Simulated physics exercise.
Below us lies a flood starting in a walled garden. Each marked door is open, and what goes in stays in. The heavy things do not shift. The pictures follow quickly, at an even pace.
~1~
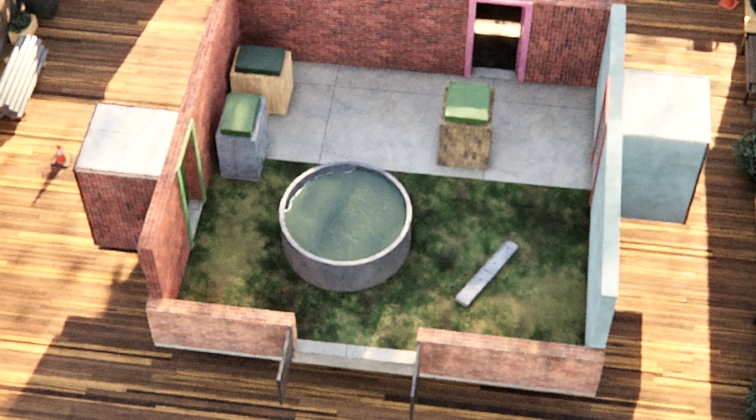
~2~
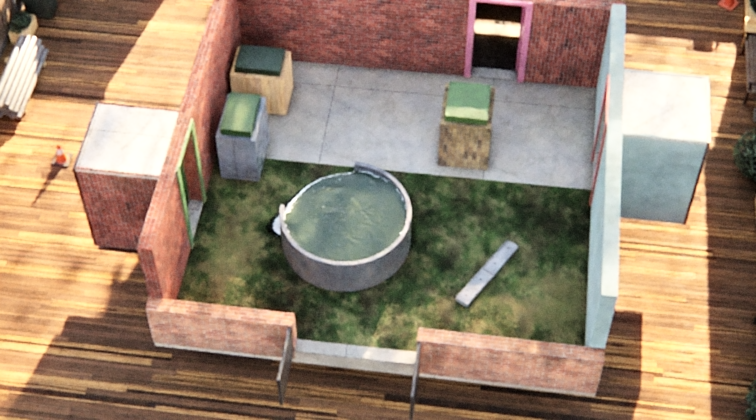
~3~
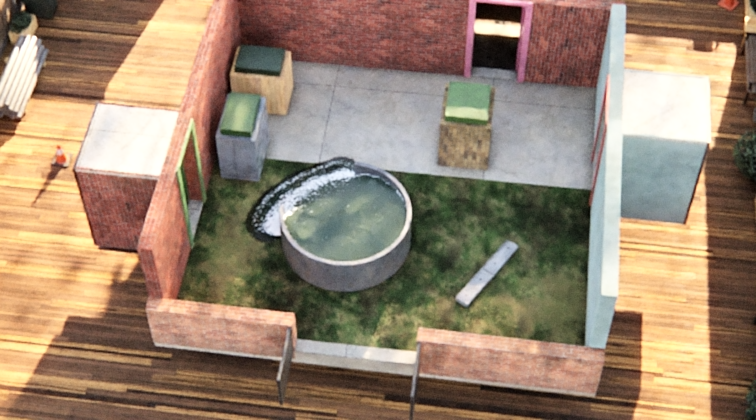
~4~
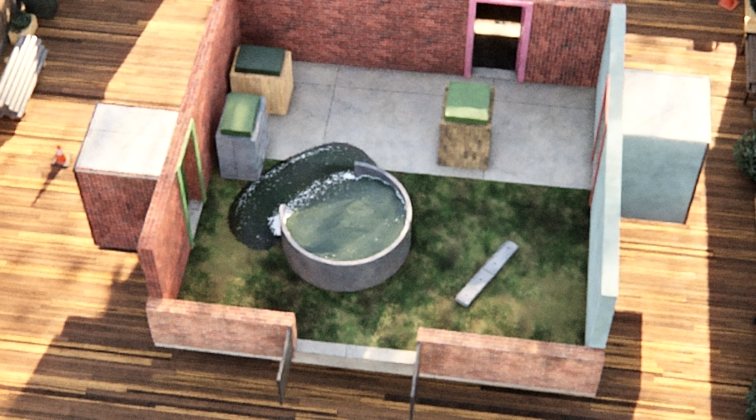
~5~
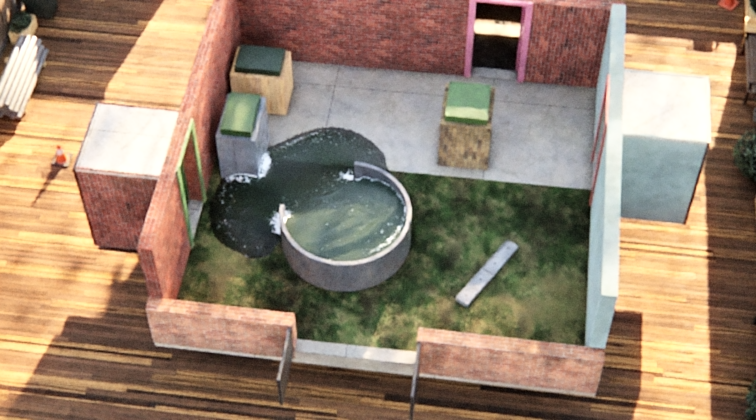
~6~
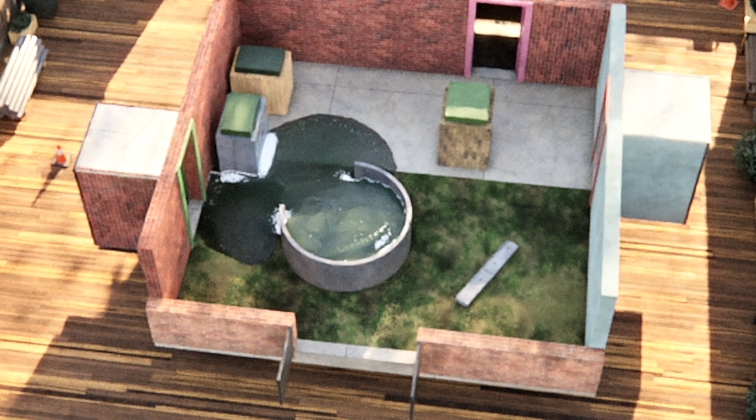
A round grey pool of greenish water stands on mossy ground inside a roofless brick-walled garden, seen from high above by a still camera. Green-topped blocks sit on the grey paving behind it, a pale slab lies to its right, and wooden planks surround the walls. The pool's far-left rim opens, and dark, white-edged water pours out, spreading over the grass and paving and foaming against a block.
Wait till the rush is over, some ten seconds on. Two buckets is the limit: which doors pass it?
One by one: The red door admits no more than that; the pink door lets in a lot; the green door lets in a lot.
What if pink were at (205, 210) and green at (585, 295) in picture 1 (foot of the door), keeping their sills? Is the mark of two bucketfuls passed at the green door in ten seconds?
My reading: Green is under.
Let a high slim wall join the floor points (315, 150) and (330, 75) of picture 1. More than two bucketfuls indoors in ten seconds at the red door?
Red door keeps below it.
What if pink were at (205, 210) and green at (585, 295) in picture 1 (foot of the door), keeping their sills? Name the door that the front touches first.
It is the pink-painted one.
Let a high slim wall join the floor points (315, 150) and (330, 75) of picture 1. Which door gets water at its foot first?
The green-painted one.
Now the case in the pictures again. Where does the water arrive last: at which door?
I say the one in red.
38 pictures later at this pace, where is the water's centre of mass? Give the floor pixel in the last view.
At about (352, 170).
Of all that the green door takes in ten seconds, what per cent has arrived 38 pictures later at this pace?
Near 90 in a hundred.
A moment on, water covers 30 % of the floor; the red door not reached, the pink door not reached, the green door under two buckets in.
Next, water covers 30 % of the floor; the red door not reached, the pink door not reached, the green door over two buckets in.
Then, water covers 45 % of the floor; the red door not reached, the pink door wet at the sill, nothing in, the green door far over two buckets in.
Later, water covers 65 % of the floor; the red door wet at the sill, nothing in, the pink door under two buckets in, the green door far over two buckets in.
In the end, water covers 90 % of the floor; the red door wet at the sill, nothing in, the pink door over two buckets in, the green door far over two buckets in.
